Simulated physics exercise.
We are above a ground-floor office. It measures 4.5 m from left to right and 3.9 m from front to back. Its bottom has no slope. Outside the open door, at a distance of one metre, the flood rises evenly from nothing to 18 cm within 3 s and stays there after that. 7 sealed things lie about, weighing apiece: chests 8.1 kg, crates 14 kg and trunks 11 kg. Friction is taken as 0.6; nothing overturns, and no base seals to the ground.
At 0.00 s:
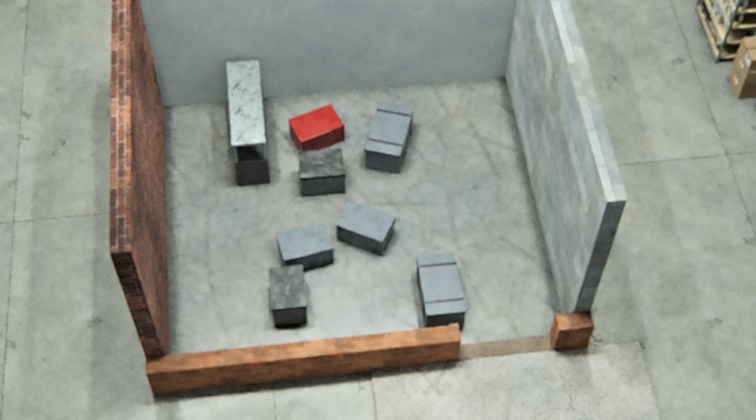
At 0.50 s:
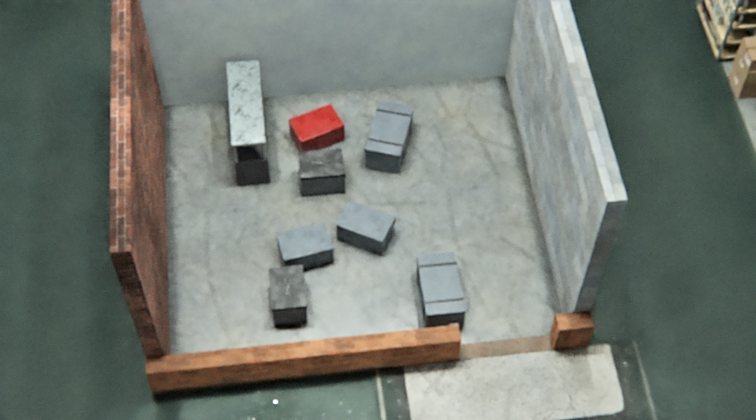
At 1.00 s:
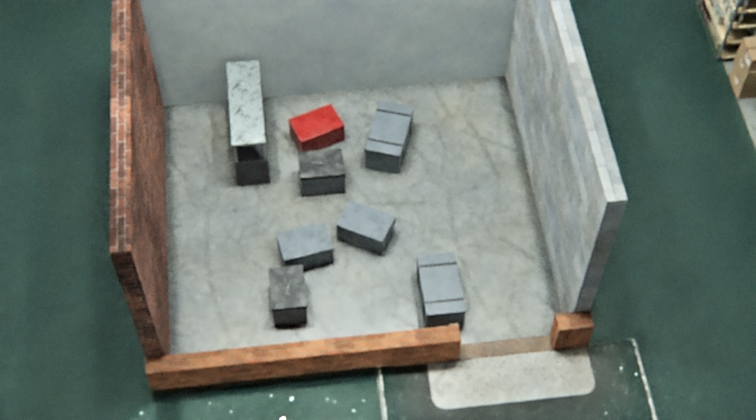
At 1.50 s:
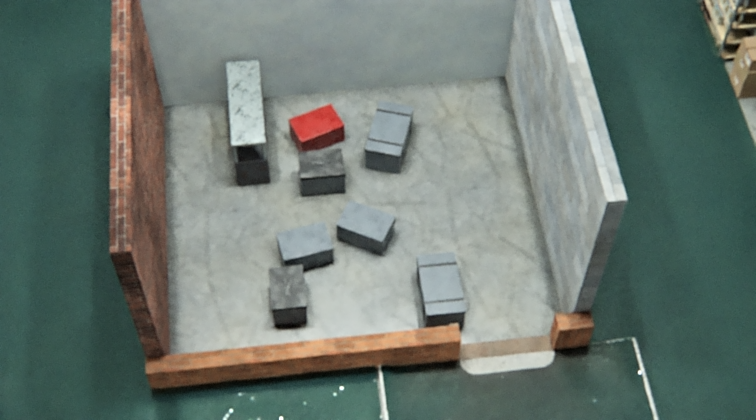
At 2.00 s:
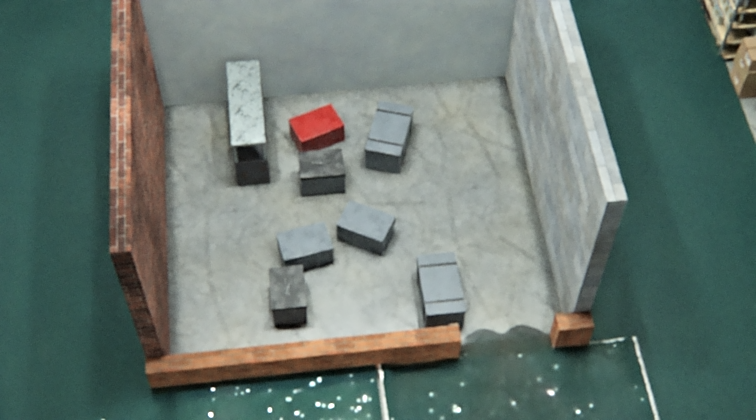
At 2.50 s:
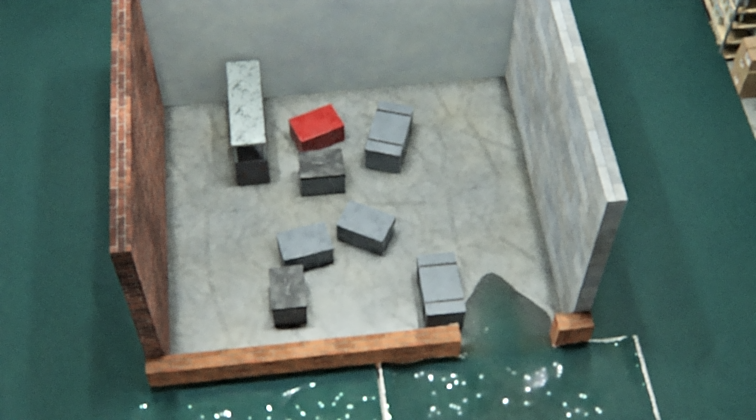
Dark water spread over the floor outside a walled room, closed in on the open doorway, then pushed a short way inside, while the red crate and the grey and dark blocks stayed still.
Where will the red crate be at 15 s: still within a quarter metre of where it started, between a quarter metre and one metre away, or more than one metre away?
It gets shunted far.
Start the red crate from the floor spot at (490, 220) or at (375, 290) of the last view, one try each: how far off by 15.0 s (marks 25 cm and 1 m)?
The first start leaves it well away, the second leaves it slightly displaced.
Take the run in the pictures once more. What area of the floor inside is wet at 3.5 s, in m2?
Near 3.0 m2 in all.
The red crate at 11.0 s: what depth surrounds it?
Depth approx. 5 cm.
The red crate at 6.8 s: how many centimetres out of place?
I'd put it at around 0 cm.
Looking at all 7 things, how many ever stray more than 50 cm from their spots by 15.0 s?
It works out to 6.
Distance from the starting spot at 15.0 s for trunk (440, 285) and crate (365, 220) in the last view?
In turn: 50 cm, 60 cm.
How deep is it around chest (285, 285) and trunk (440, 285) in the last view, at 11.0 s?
Close to 3 and 3 centimetres.
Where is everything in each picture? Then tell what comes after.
The first picture shows the red crate at (316, 122) rests on the ground; 0.0 m2 under water; 0 of 7 have shifted.
The second picture shows the red crate at (316, 122), on the bottom; water covers 0.0 m2; 0 of 7 have shifted.
The third picture shows the red crate at (316, 122), on the bottom; water covers 0.0 m2; 0 of 7 have shifted.
The fourth picture shows the red crate at (316, 122), on the bottom; water covers 0.0 m2; 0 of 7 have shifted.
The fifth picture shows the red crate at (316, 122) rests on the ground; water covers 0.1 m2; 0 of 7 have shifted.
The sixth picture shows the red crate at (316, 122) rests on the ground; 0.6 m2 under water; 0 of 7 have shifted.
After 3.5 s the red crate is near (316, 122), 0.0 m from its start, aground; 0 afloat.
After 6.8 s the red crate is near (316, 122), 0.0 m from its start, aground; 1 afloat.
After 11.0 s the red crate is near (275, 196), 1.2 m from its start, aground; 3 afloat.
After 15.0 s the red crate is near (194, 209), 2.0 m from its start, afloat; 7 afloat.
